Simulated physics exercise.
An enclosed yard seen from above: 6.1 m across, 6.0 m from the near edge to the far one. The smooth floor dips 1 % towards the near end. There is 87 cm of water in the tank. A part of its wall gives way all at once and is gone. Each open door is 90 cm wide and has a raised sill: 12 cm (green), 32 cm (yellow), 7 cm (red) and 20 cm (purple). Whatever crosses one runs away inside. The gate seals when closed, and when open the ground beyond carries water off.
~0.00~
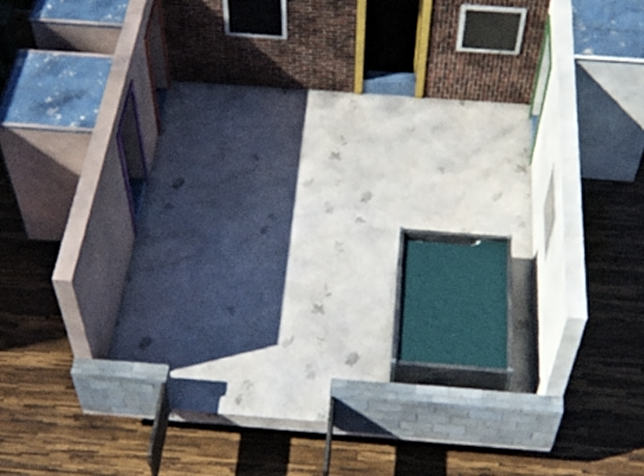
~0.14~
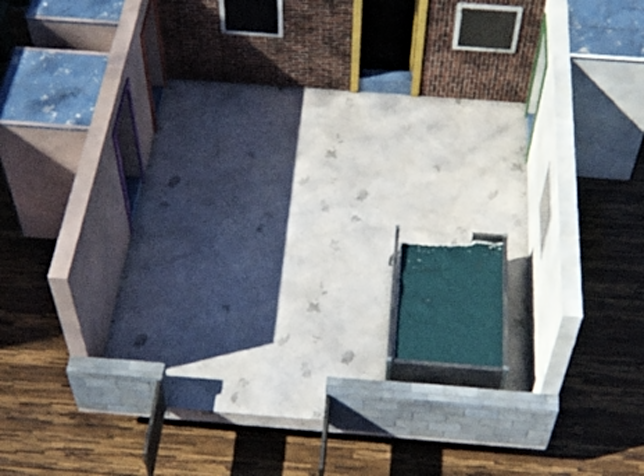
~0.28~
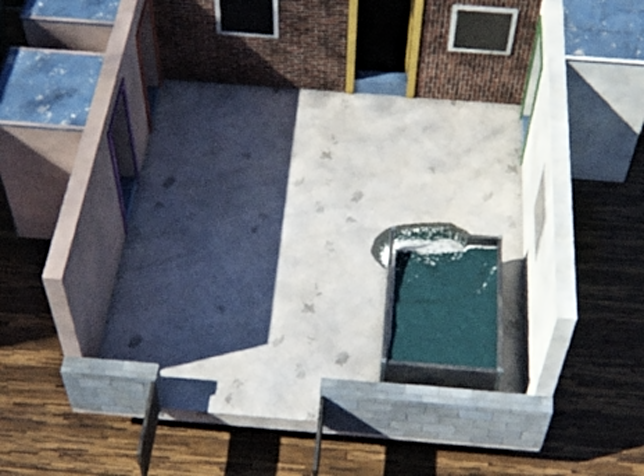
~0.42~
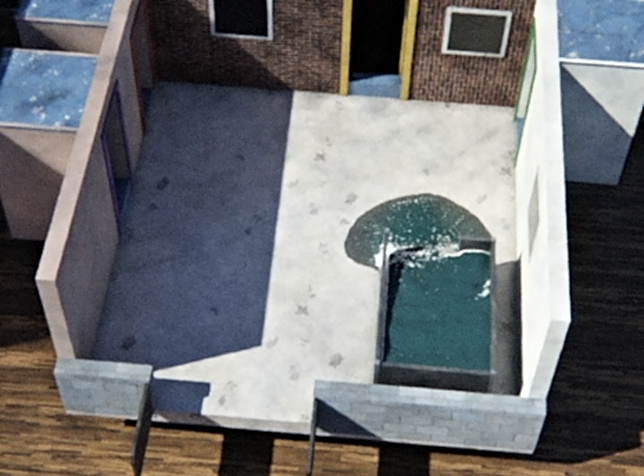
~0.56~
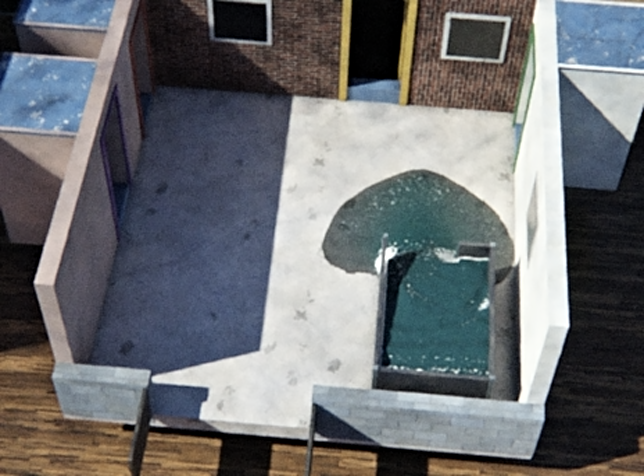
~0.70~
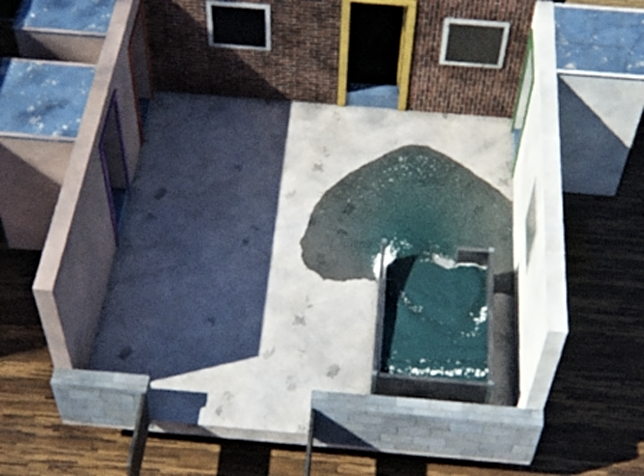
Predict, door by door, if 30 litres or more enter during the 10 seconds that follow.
The water let in: At the green door it goes over the limit; at the yellow door it keeps below the limit; at the red door it goes over the limit; at the purple door it does not reach the limit.
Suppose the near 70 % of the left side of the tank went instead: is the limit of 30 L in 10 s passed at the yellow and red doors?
Against that limit: Yellow not over, red past it.
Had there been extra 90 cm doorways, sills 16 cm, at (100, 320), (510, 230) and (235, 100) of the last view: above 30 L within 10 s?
In that order: Not over, not over, below.
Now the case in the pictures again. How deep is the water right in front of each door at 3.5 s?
In cm: Green 19, yellow 18, red 25, purple 1.
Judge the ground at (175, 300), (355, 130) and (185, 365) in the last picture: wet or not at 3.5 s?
In turn: Dry, flooded, still dry.
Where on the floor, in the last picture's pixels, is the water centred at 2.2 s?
At about (407, 248).
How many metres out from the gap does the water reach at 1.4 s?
About 4.0 m.
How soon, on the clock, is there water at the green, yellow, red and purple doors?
Arrival: Green 1.0 s, yellow 1.0 s, red 2.4 s, purple 3.4 s.
After 1.4 s water covers 35 % of the floor and is deepest (44 cm) near (410, 280); green door 11 cm at the sill, 0 L in, yellow door 28 cm at the sill, 0 L in, red door not reached, purple door not reached.
After 2.2 s water covers 45 % of the floor and is deepest (40 cm) near (505, 130); green door 22 cm at the sill, 11 L in, yellow door 31 cm at the sill, 0 L in, red door not reached, purple door not reached.
After 3.5 s water covers 50 % of the floor and is deepest (26 cm) near (145, 134); green door 19 cm at the sill, 85 L in, yellow door 18 cm at the sill, 0 L in, red door 25 cm at the sill, 83 L in, purple door 1 cm at the sill, 0 L in.
After 6.0 s water covers 75 % of the floor and is deepest (18 cm) near (506, 435); green door 11 cm at the sill, 99 L in, yellow door 12 cm at the sill, 0 L in, red door 16 cm at the sill, 241 L in, purple door 11 cm at the sill, 0 L in.
After 10.0 s water covers 95 % of the floor and is deepest (16 cm) near (81, 398); green door 4 cm at the sill, 99 L in, yellow door 5 cm at the sill, 0 L in, red door 9 cm at the sill, 316 L in, purple door 8 cm at the sill, 0 L in.
